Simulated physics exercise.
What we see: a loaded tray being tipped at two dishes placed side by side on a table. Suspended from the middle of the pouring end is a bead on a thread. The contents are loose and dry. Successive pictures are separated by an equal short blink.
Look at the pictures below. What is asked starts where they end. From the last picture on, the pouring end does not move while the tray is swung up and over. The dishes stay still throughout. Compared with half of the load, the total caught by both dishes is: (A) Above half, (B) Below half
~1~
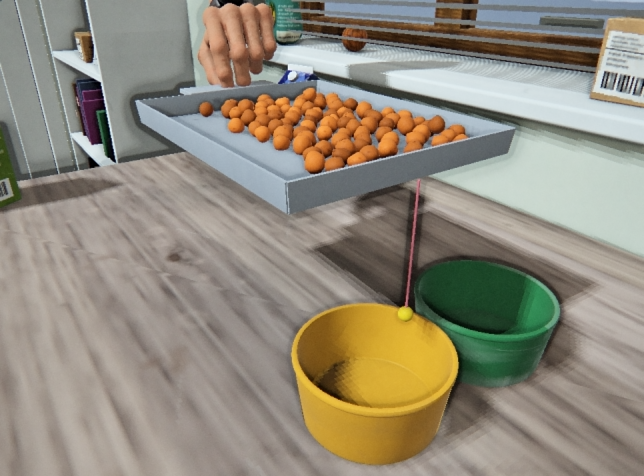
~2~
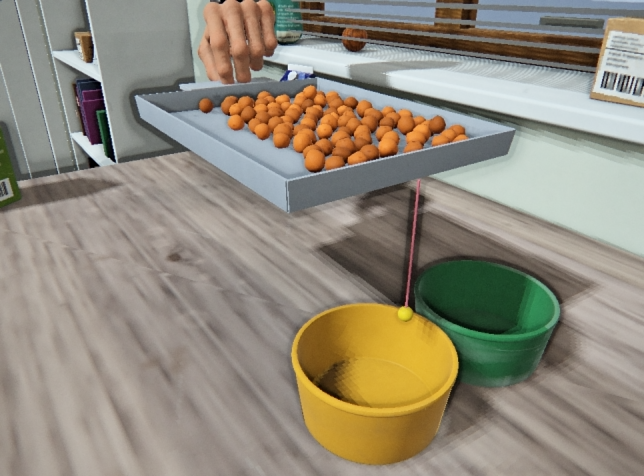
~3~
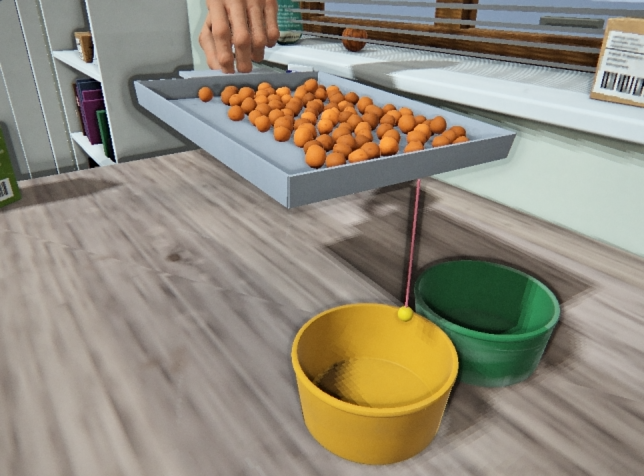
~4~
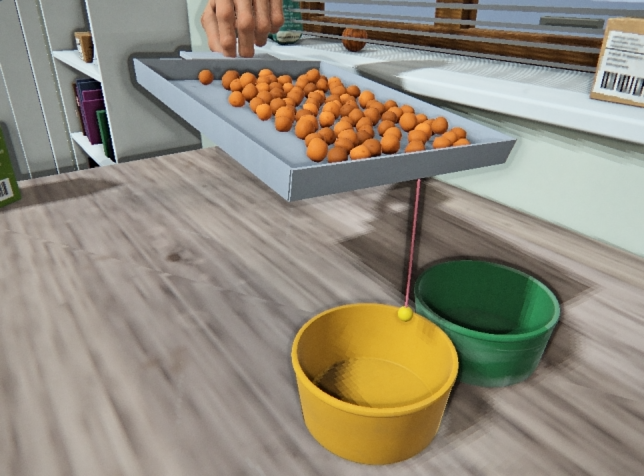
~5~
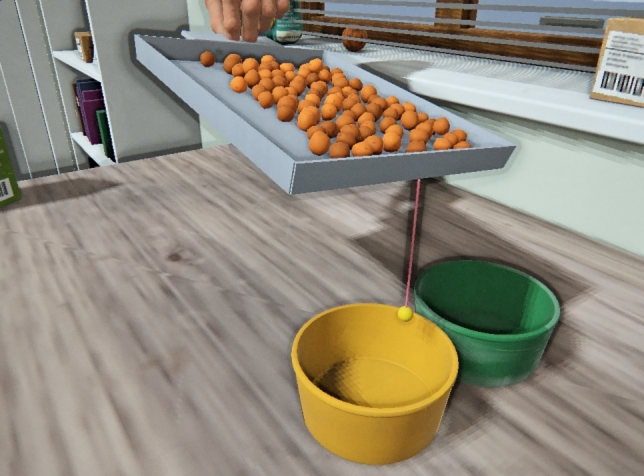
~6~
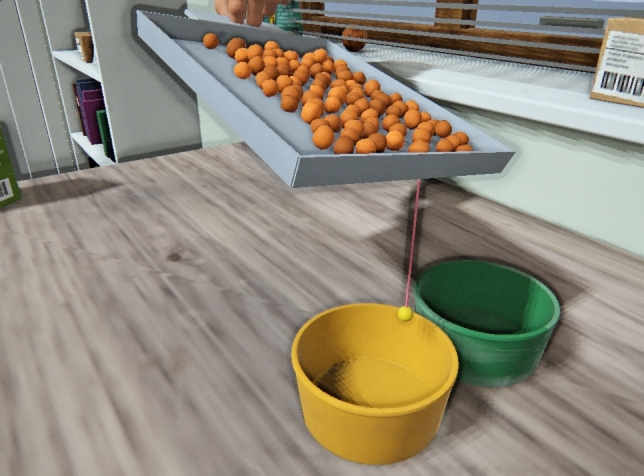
A.
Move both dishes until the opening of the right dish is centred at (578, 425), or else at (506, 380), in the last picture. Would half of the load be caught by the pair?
Try 1: A minority of it. Try 2: A minority of it.
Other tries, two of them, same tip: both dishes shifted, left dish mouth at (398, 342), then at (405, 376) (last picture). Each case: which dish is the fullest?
In turn: The right-side dish; the right-side dish.
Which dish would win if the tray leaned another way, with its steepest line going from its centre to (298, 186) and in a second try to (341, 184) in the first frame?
The first try goes to the one on the left and the second to the one on the left.
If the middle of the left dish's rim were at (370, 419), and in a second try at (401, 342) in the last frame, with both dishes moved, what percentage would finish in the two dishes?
First placement: Some 30 %; second placement: Some 80 %.
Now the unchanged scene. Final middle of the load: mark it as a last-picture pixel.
Near (489, 339), more or less.
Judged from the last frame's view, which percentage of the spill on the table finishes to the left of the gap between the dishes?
Looks to be around 0 per cent of the spill.
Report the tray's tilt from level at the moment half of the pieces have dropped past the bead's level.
That would be about 115 degrees from level.
Soon, tray tipped steeply; all on the tray.
A while on, tray tipped right over; all on the tray.
Towards the end, tray tipped past a quarter turn; about two thirds in the right dish; about a third outside both.
Finally, tray tipped past a quarter turn; none in the left dish; about two thirds in the right dish; about a third outside both.
